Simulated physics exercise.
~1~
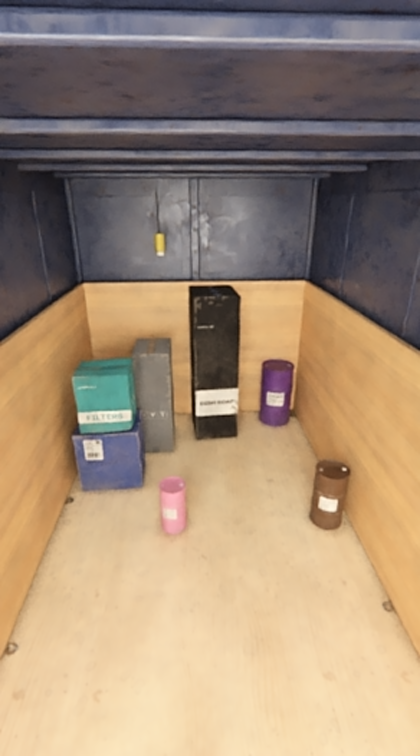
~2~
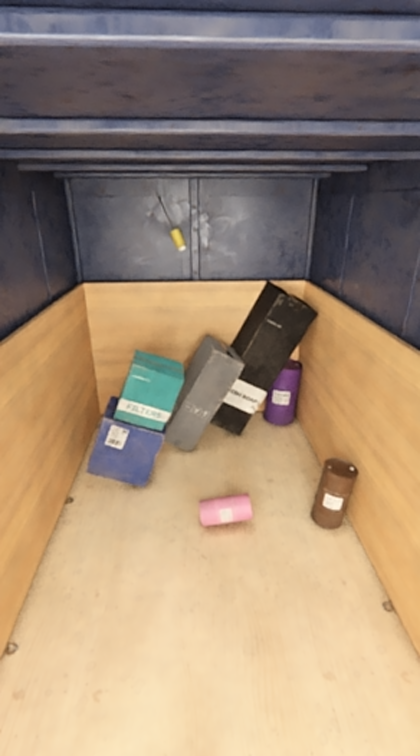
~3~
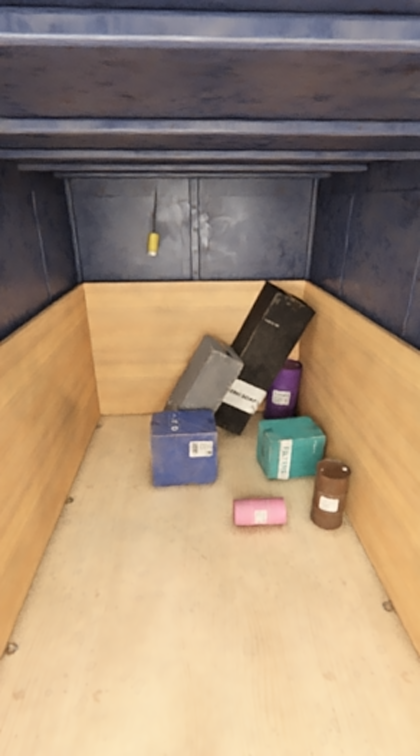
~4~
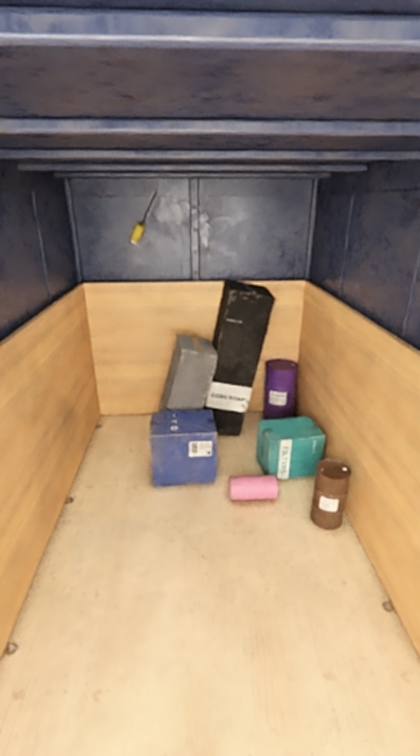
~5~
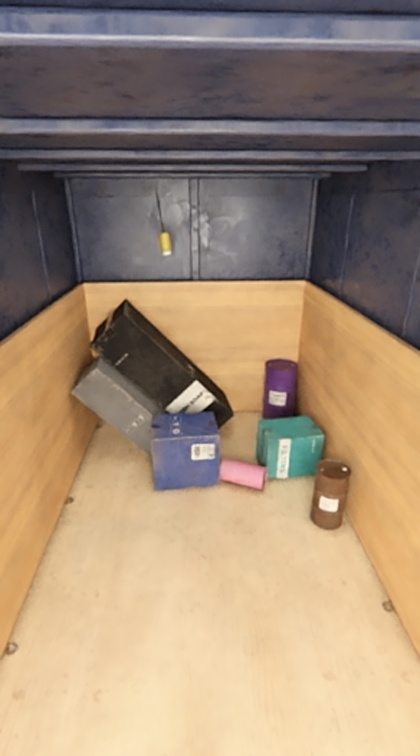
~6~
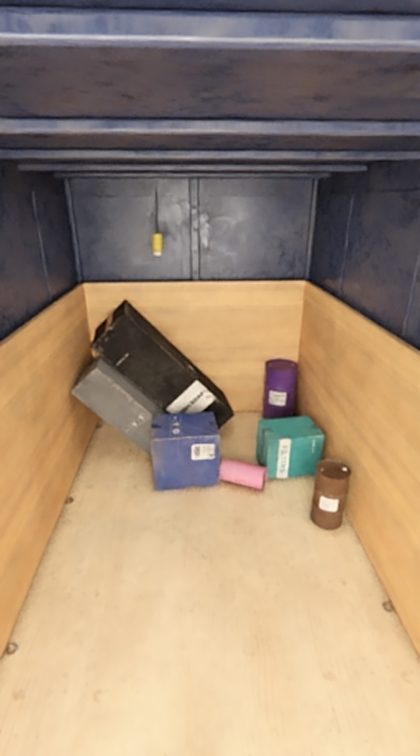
The footage shows boxes and canisters in a van's load bay tilting rightward, the pink canister toppling and the turquoise box tumbling off the blue one, before the black and grey boxes swing left and finish leaning there, while the purple drum and brown canister stay upright on the right.
